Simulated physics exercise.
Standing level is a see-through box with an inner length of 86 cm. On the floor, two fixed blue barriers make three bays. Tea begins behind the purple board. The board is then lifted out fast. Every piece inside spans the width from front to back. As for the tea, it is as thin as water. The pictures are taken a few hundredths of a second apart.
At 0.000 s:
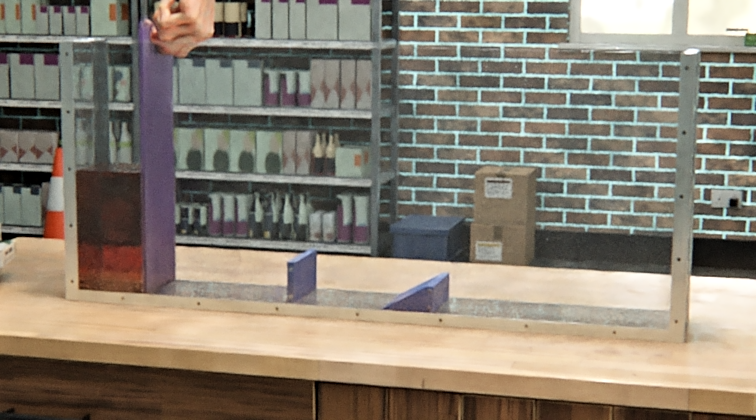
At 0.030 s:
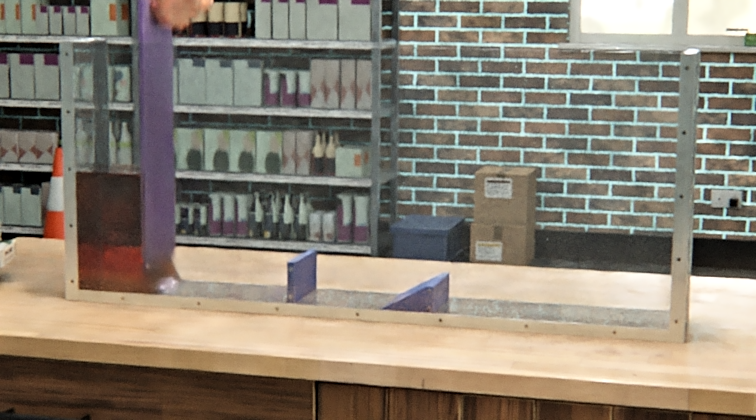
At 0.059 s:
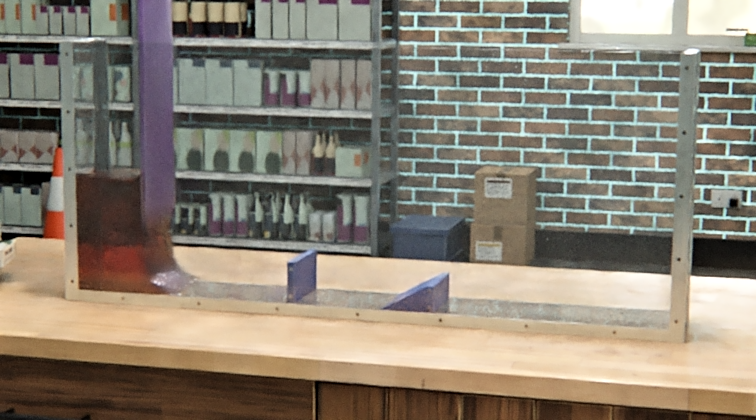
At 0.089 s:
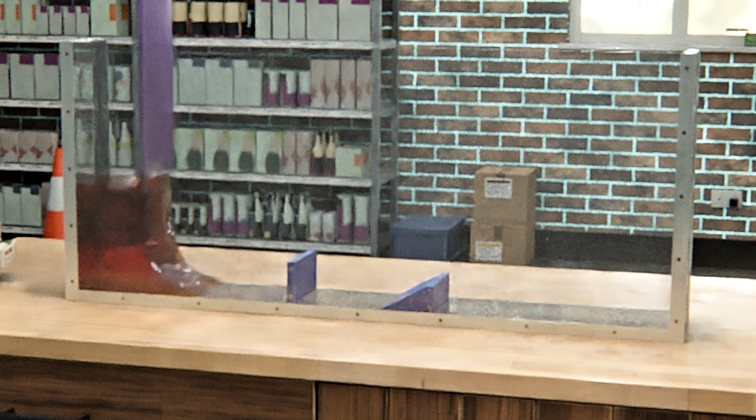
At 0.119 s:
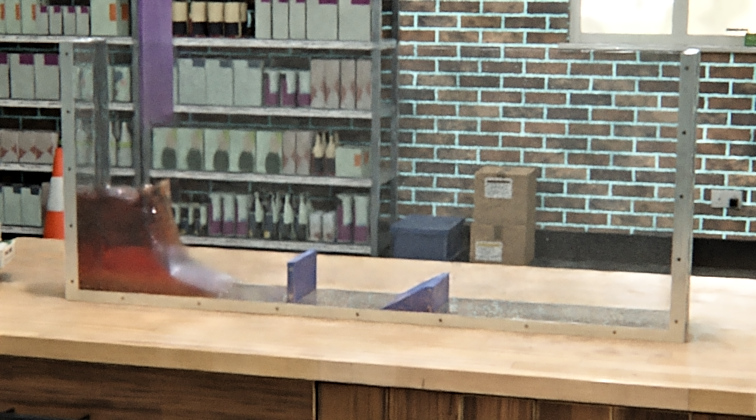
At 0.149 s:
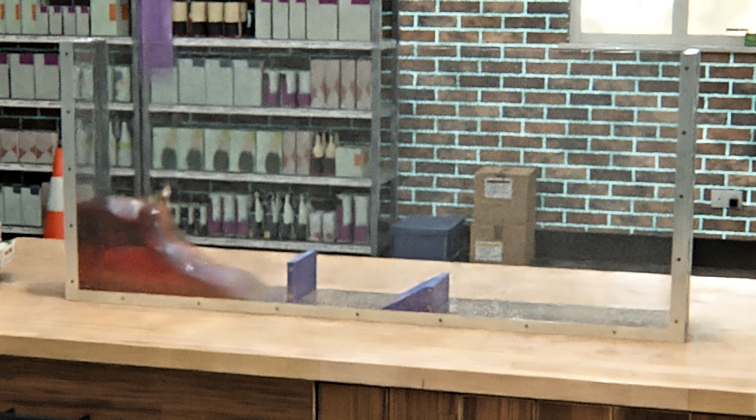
A hand at the upper left grips a tall purple board inside a see-through box on a pale wooden counter, seen from the front and slightly above. Dark reddish-brown tea sits behind the board, with two low purple barriers to its right, and shelves and a brick wall behind. The board lifts clear, and the tea slumps and spreads rightward along the floor to the first barrier.
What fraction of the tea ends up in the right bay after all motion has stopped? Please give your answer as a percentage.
Roughly 8 % of it ends up there.
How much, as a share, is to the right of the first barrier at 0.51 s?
About 32 %.
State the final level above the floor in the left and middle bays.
3.5 cm and 3.0 cm, give or take.
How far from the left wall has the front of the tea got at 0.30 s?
Front distance: Approx. 34 cm.
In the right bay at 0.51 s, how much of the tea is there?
Roughly 0 per cent of the liquid is there.
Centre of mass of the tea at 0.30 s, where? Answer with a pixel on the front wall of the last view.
I'd put it somewhere about (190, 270) in that last view.
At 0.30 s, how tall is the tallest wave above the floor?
Roughly 19.0 cm up.
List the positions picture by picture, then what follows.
In the first picture, the surface at the left wall is at (82, 173); the front along the floor is at (142, 291); the board's lower edge is at (145, 292); the first barrier (thin) has its top at (291, 264); the second barrier (ramped) has its top at (430, 288).
In the second picture, the surface at the left wall is at (82, 174); the front along the floor is at (154, 292); the board's lower edge is at (144, 264).
In the third picture, the surface at the left wall is at (82, 179); the front along the floor is at (171, 293); the board's lower edge is at (143, 218).
In the fourth picture, the surface at the left wall is at (83, 187); the front along the floor is at (192, 295); the board's lower edge is at (143, 172).
In the fifth picture, the surface at the left wall is at (83, 197); the front along the floor is at (216, 296); the board's lower edge is at (142, 125).
In the sixth picture, the surface at the left wall is at (83, 208); the front along the floor is at (242, 298); the board is clear.
After 0.30 s 6 per cent is beyond the first barrier and 0 beyond the second.
After 0.51 s 31 per cent is beyond the first barrier and 0 beyond the second.
After 0.91 s 34 per cent is beyond the first barrier and 8 beyond the second.
In the end the left bay holds 65, the middle 27 and the right 8 per cent.
